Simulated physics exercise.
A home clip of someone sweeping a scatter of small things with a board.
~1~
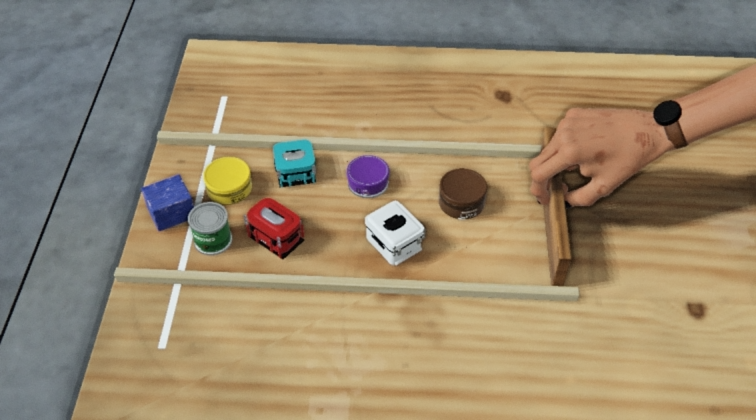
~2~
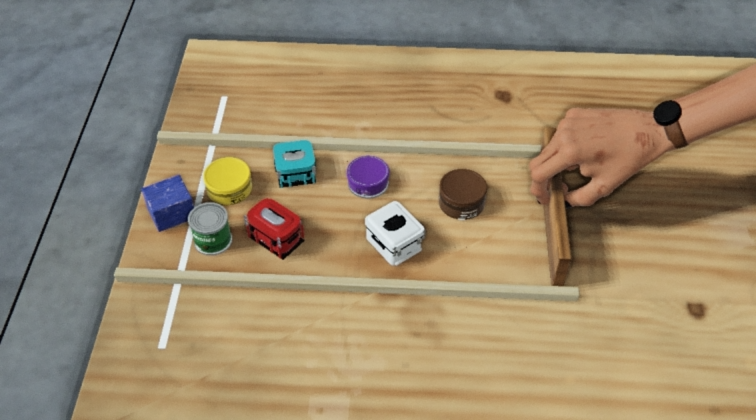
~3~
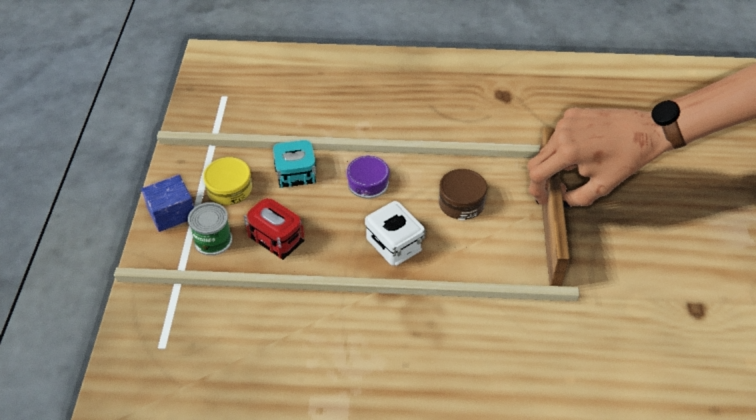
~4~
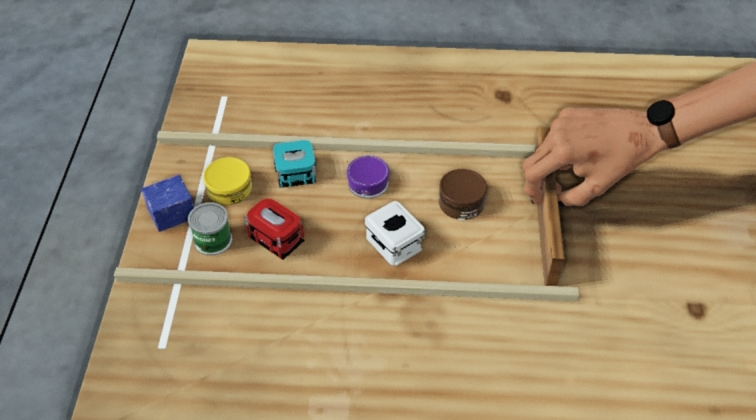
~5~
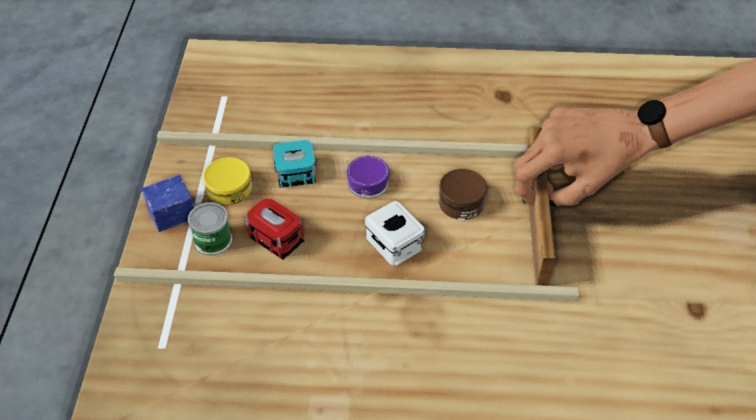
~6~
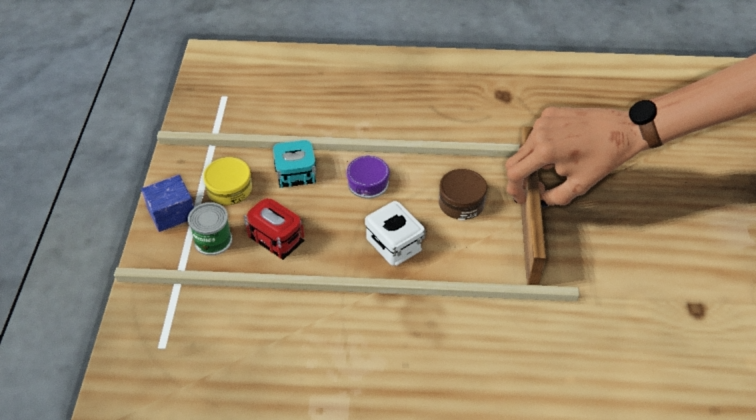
A hand wearing a dark watch grips an upright wooden board at the right of a lane between two pale strips on a wooden tabletop, seen from above at an angle. Blue, green, yellow, red, turquoise, purple, white and brown containers and blocks lie scattered leftward to a white line. The hand slides the board slightly left, touching nothing else, while the objects and camera stay still.
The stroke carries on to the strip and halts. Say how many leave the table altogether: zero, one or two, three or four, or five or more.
Here the number that fall off is three or four.
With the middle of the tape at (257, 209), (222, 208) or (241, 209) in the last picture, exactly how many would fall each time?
Down on the floor: 0, 2 and 1.
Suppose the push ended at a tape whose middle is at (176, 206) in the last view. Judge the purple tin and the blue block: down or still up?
The purple tin holds on; the blue block goes over.
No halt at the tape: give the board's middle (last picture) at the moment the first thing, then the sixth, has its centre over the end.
At (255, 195) for the first, at (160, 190) for the sixth.
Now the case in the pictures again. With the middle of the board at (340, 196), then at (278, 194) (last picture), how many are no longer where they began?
By then 5, and 8.
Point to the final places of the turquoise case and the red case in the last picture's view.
About (149, 165), and the other about (135, 215).
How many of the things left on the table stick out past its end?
Overhanging: 2.
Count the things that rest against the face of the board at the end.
It touches 3.
Early on, none off yet; blue block at rest near (169, 203); green pot at rest near (211, 229); yellow tub at rest near (228, 181).
Finally, the number that fall off is three or four; lost, yellow tub, green pot and blue block.
